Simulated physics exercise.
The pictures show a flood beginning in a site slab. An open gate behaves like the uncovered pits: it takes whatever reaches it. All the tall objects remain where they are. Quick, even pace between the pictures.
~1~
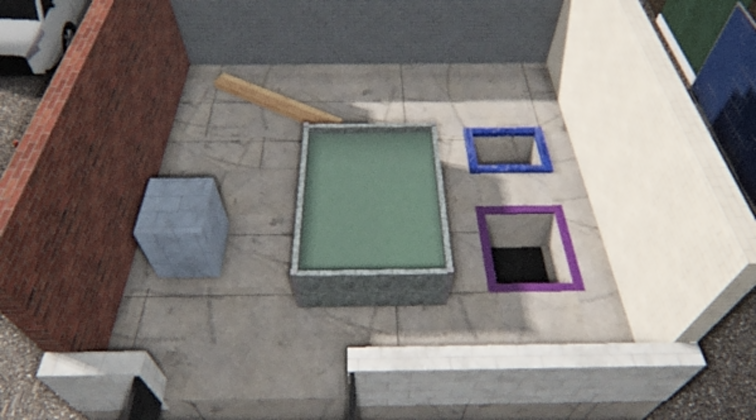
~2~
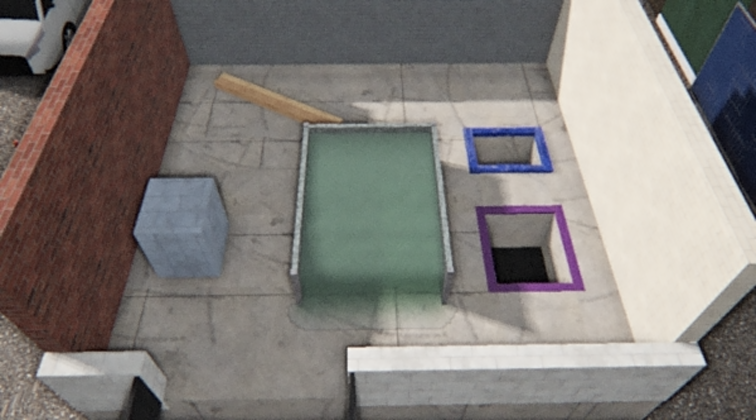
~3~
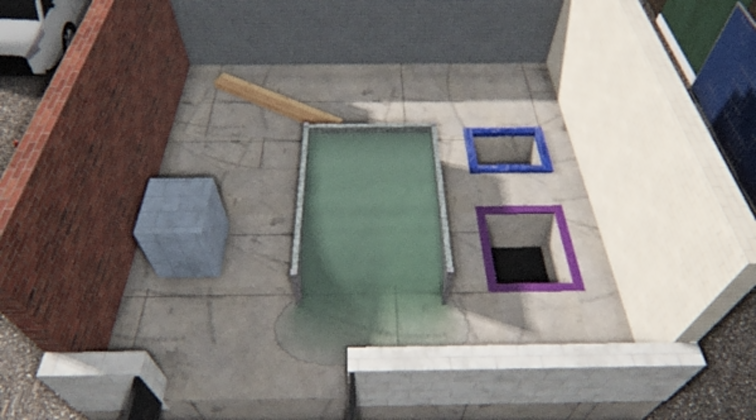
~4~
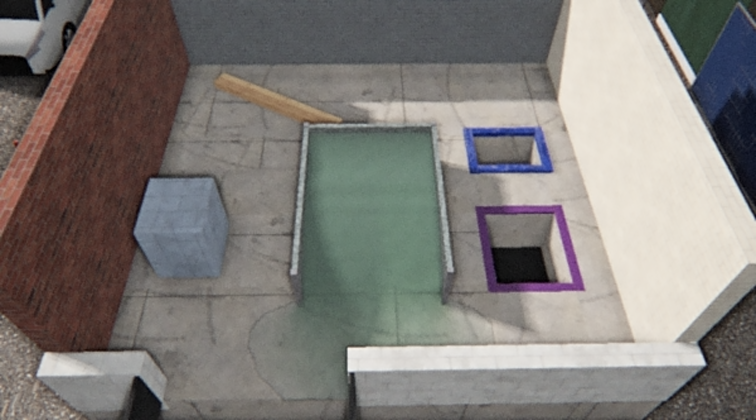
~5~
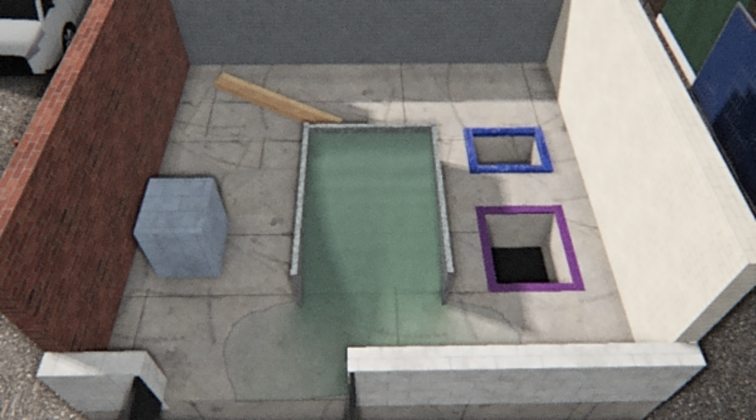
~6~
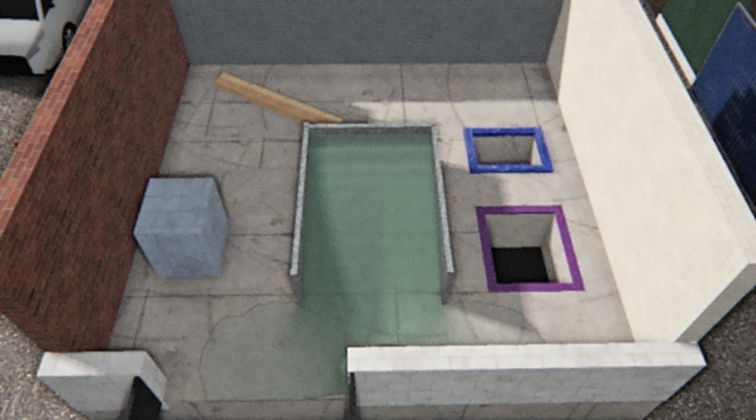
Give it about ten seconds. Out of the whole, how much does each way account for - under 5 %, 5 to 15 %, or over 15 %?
As I see it, the gate ends up with a share topping fifteen per cent. The blue pit ends up with a share that stays below five per cent. The purple pit ends up with a share topping fifteen per cent.
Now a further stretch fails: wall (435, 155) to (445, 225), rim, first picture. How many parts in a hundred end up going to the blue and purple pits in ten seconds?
Out of every hundred parts, blue takes 6 and purple takes 65.
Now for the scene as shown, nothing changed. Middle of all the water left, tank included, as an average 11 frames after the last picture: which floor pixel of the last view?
Near pixel (409, 280).
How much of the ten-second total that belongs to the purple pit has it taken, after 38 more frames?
About 75 per cent.
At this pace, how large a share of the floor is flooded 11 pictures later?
My best guess is some 25 %.
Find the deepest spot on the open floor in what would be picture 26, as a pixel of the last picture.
My estimate is about (624, 371).
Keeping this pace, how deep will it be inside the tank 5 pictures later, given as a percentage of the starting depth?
Near 54 in a hundred.
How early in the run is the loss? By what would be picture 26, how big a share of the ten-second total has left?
Close to 60 per cent.
A moment on, water covers 15 % of the floor; the gate 10 %, the blue pit 0 %, the purple pit 0 %.
Next, water covers 25 % of the floor; the gate 21 %, the blue pit 0 %, the purple pit 1 %.
Then, water covers 35 % of the floor; the gate 32 %, the blue pit 1 %, the purple pit 7 %.
Later, water covers 55 % of the floor; the gate 39 %, the blue pit 2 %, the purple pit 16 %.
In the end, water covers 70 % of the floor; the gate 45 %, the blue pit 2 %, the purple pit 22 %.
